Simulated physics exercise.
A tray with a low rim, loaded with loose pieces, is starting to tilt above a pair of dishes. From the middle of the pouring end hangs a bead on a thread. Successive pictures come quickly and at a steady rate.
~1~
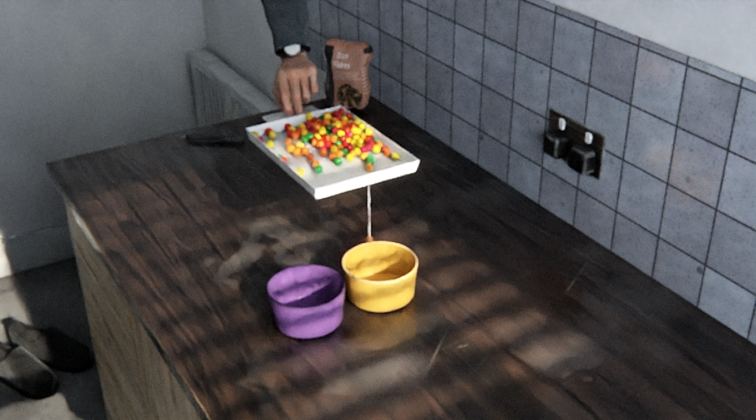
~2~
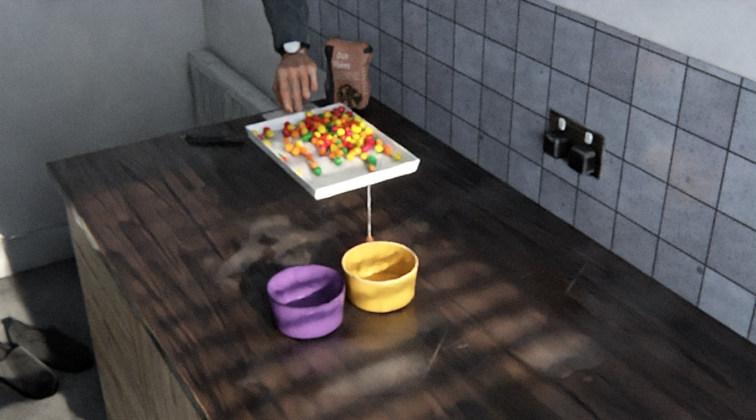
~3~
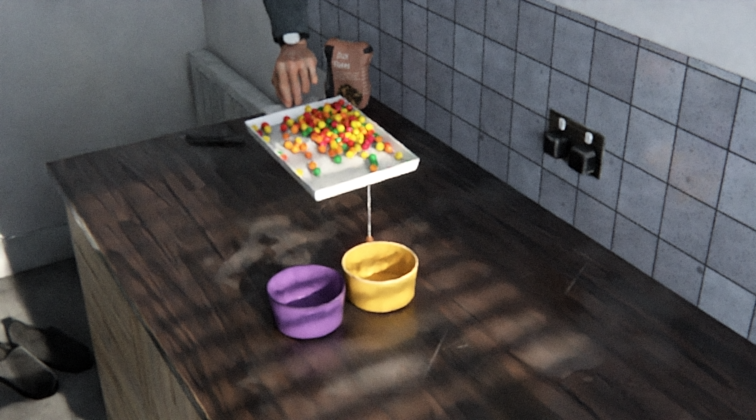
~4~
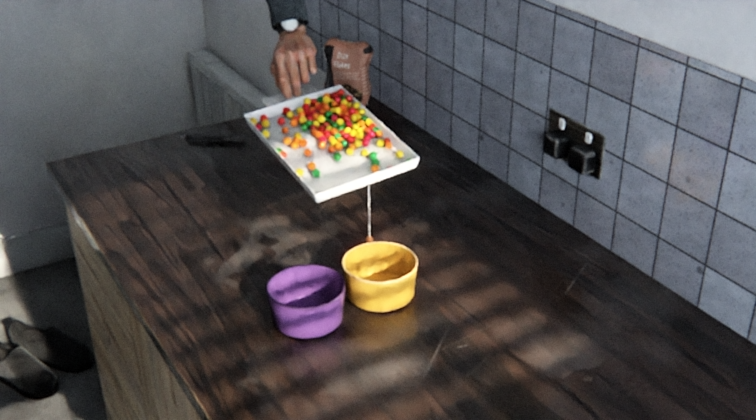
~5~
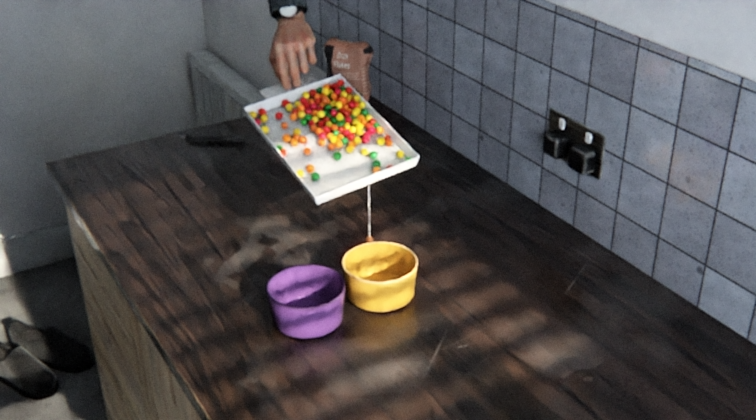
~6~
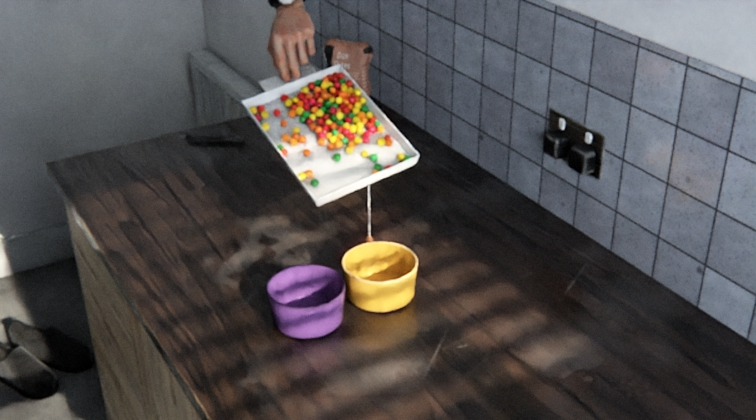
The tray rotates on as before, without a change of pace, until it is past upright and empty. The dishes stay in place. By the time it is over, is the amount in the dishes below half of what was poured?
The catch is going to exceed what is lost.
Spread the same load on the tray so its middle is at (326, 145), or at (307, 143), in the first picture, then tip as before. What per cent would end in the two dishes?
First case: Around 80 %; second case: Around 70 %.
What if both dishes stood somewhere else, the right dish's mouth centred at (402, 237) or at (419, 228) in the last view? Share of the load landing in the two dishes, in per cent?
Approximately 70 percent, followed by approximately 20 percent.
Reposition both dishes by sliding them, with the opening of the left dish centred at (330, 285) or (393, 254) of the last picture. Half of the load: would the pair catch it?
So that's a greater portion the first time round, a lesser portion the second.
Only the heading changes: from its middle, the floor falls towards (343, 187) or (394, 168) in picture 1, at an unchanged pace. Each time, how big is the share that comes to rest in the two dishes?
Around 80 percent for the first aim and around 10 percent for the second.
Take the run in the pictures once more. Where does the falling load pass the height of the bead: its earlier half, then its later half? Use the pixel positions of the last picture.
First part (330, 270), rest (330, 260).
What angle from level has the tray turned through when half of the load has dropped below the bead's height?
Near 85 degrees.
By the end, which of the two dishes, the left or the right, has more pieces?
Winner: The left side.
Shortly afterwards, tray tipped steeply; near two thirds on the tray; a little in the left dish; only a few in the right dish; only a few outside both; near a quarter in the air.
Next, tray tipped right over; near a quarter on the tray; near half in the left dish; a little in the right dish; a little outside both; a little in the air.
Some moments later, tray tipped past a quarter turn; near half in the left dish; a little in the right dish; near a quarter outside both.
In the end, tray tipped past a quarter turn; near half in the left dish; a little in the right dish; near a quarter outside both.
